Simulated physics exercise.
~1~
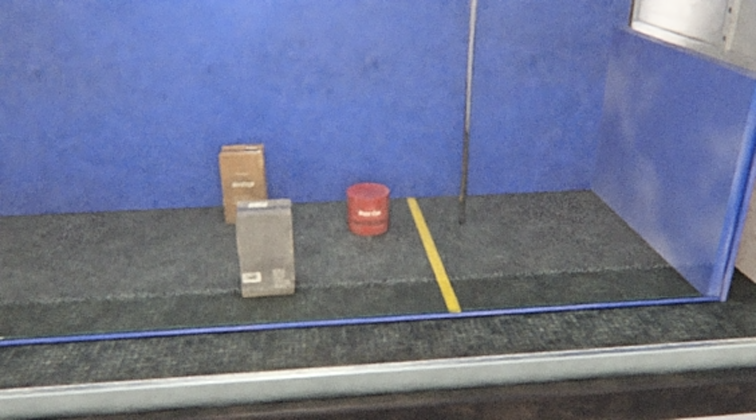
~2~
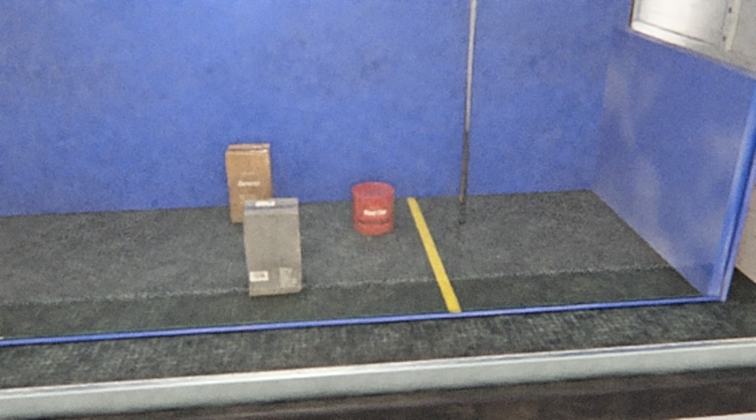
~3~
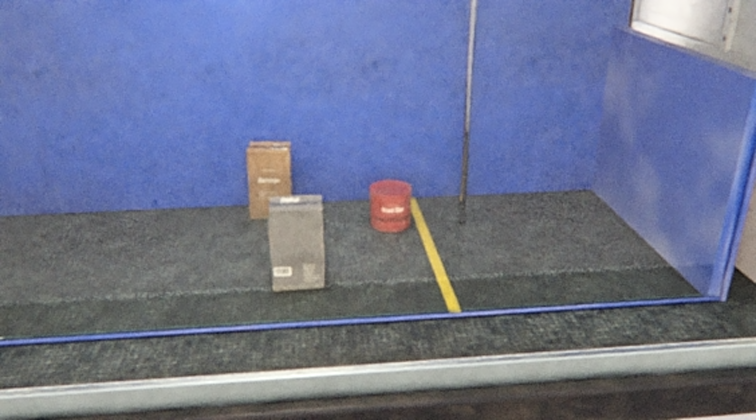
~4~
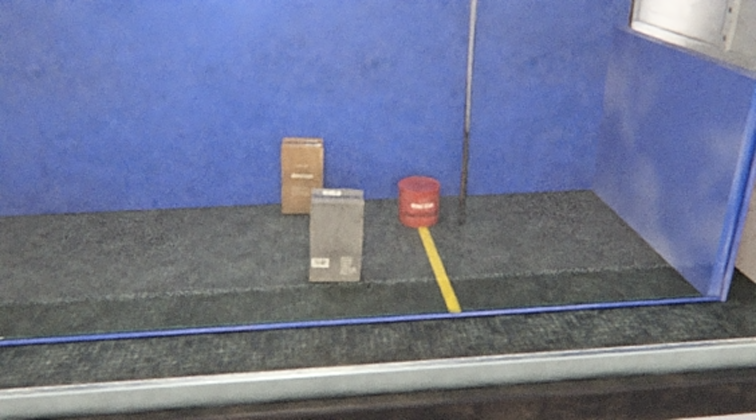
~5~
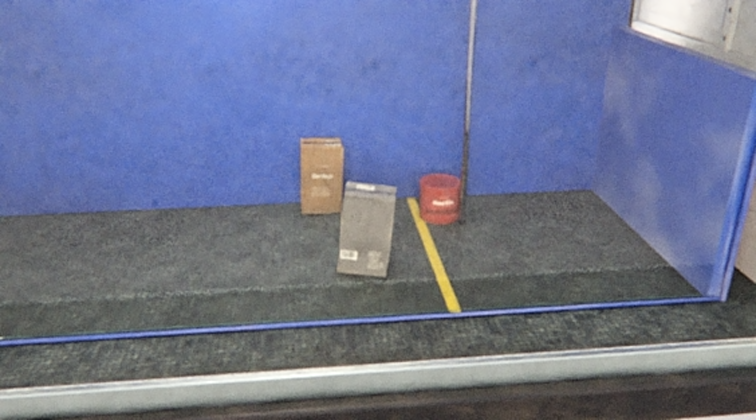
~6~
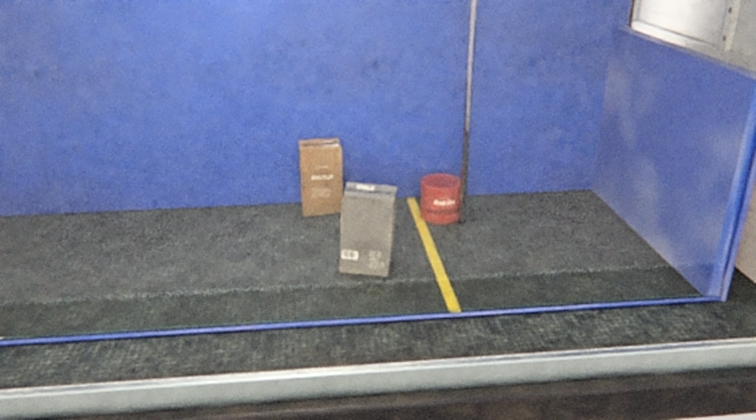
A red bucket and two upright packs slide right, and only the bucket crosses the yellow line.
